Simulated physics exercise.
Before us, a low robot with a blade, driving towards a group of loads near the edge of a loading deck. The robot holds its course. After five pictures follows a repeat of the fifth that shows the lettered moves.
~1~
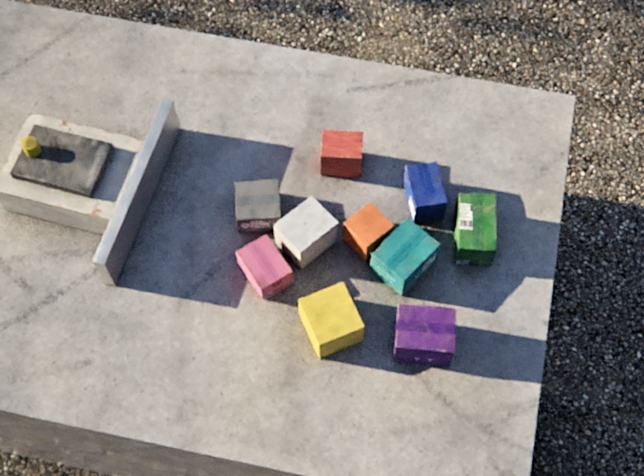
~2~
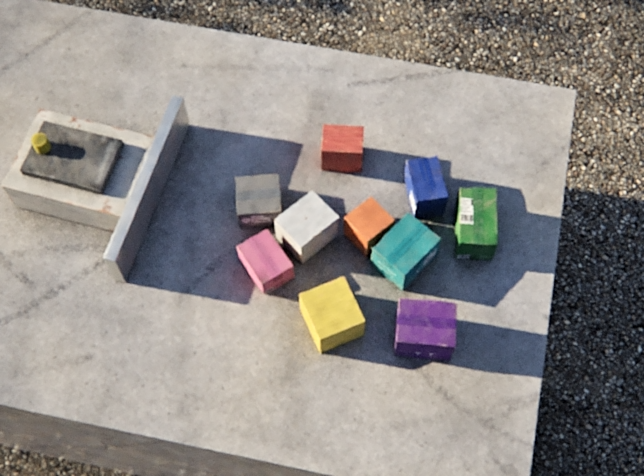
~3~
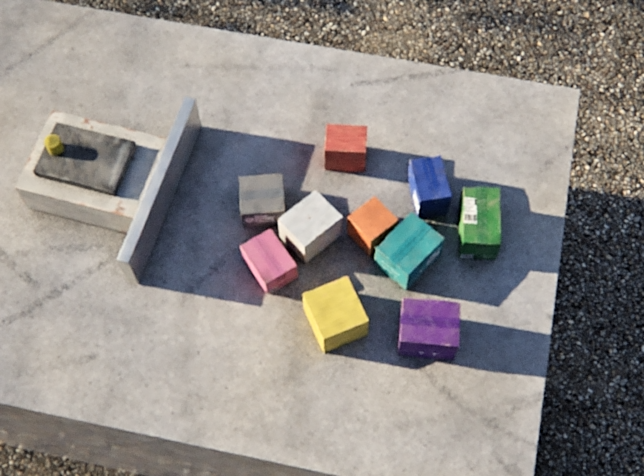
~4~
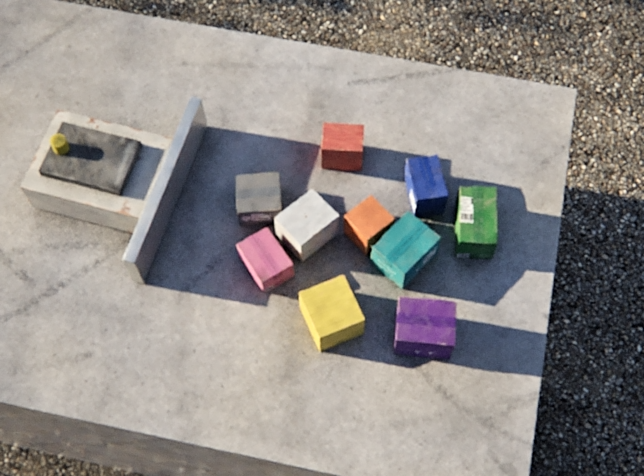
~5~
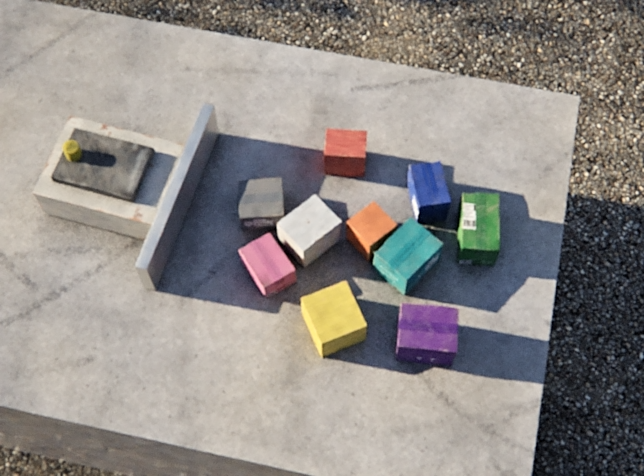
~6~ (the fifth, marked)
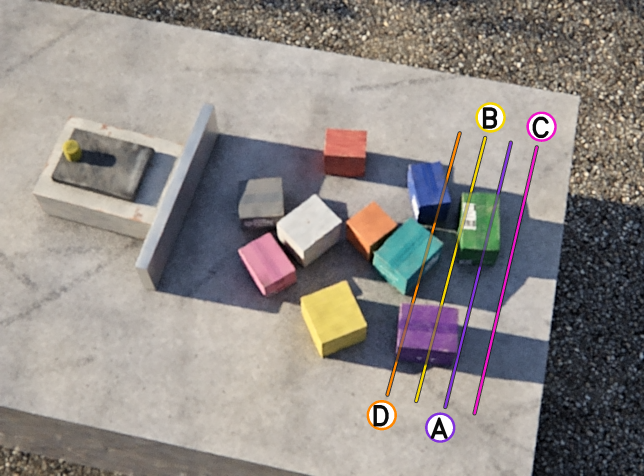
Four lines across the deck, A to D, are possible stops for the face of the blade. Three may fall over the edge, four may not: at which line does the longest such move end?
The farthest such stop is A.
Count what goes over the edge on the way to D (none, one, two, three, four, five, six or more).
The count is none.
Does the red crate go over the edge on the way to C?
No.
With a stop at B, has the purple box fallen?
No.
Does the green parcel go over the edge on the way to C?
Yes.
On the marked copy, A at (480, 266); B at (453, 261); C at (508, 271); D at (426, 255).
Following A. Soon after the start, robot (215, 186); turquoise parcel (425, 264); orange crate (398, 233).
Later, robot (323, 206); green parcel (505, 230); turquoise parcel (493, 294).
In the end, robot (409, 223); green parcel over the edge; turquoise parcel over the edge; two fallen.
As for the rest, B is within the limit but short; C drops six; D is within the limit but short.
